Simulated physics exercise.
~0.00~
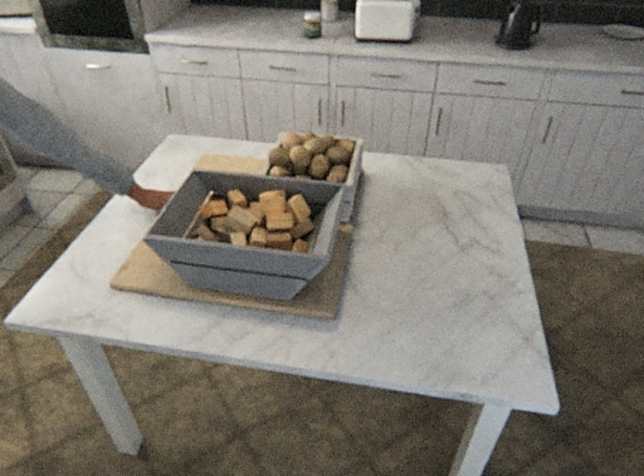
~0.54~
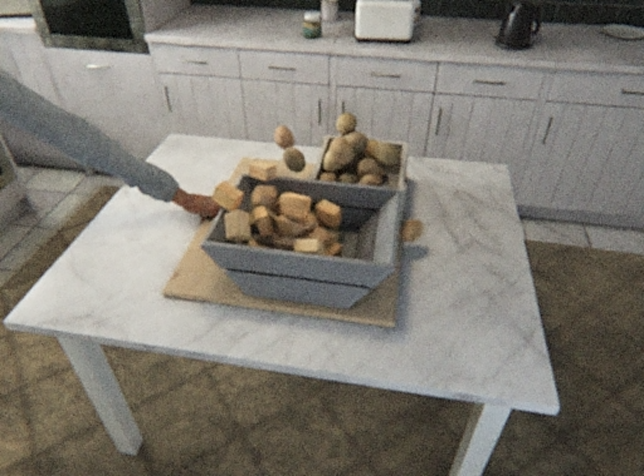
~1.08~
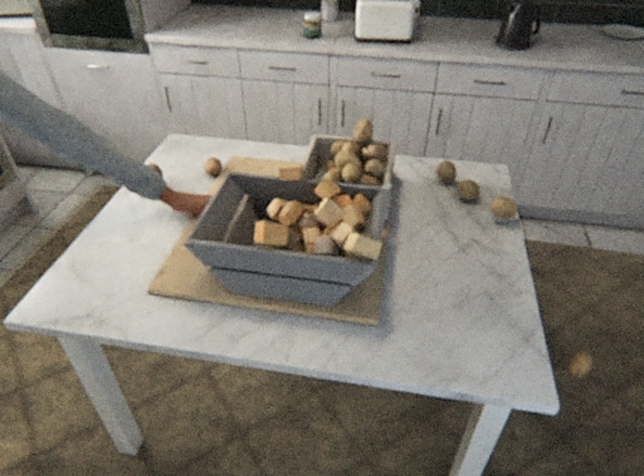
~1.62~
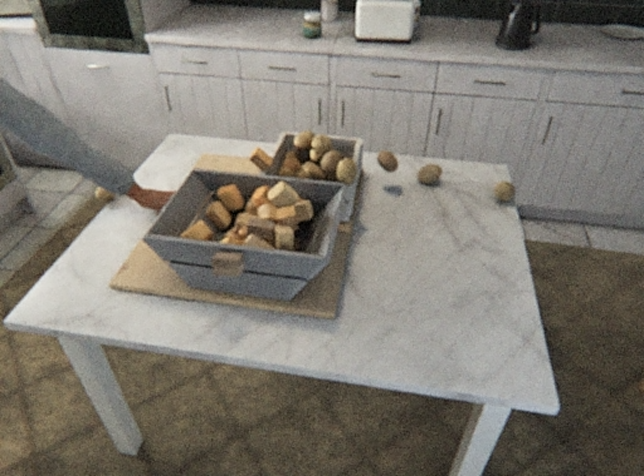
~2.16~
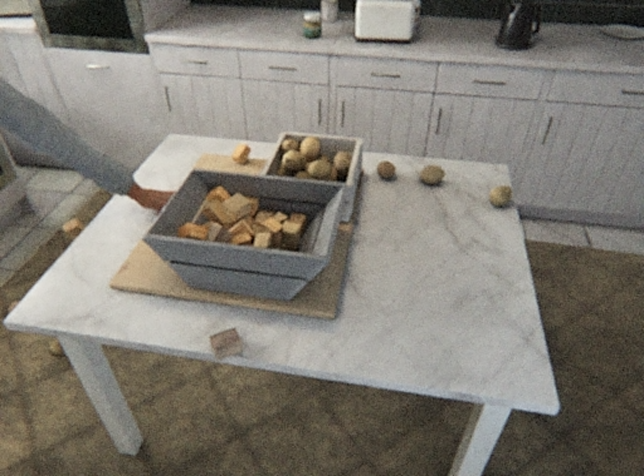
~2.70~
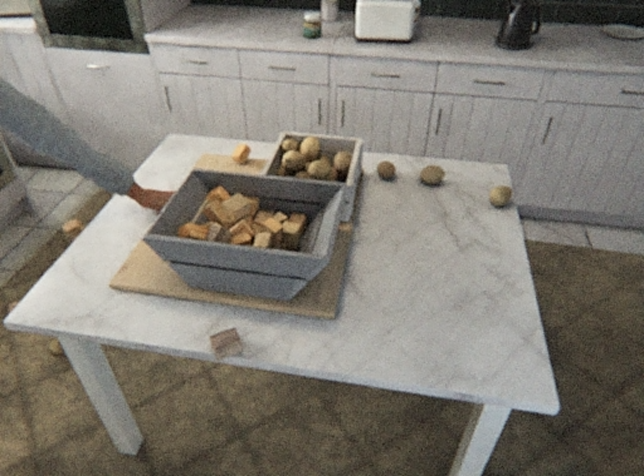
We see a hand at a board holding a grey tote of wooden blocks and a smaller tote of potatoes as they jerk right and back left, spilling several potatoes and a few blocks, before everything rests with three potatoes lying to the right on the marble-topped table.
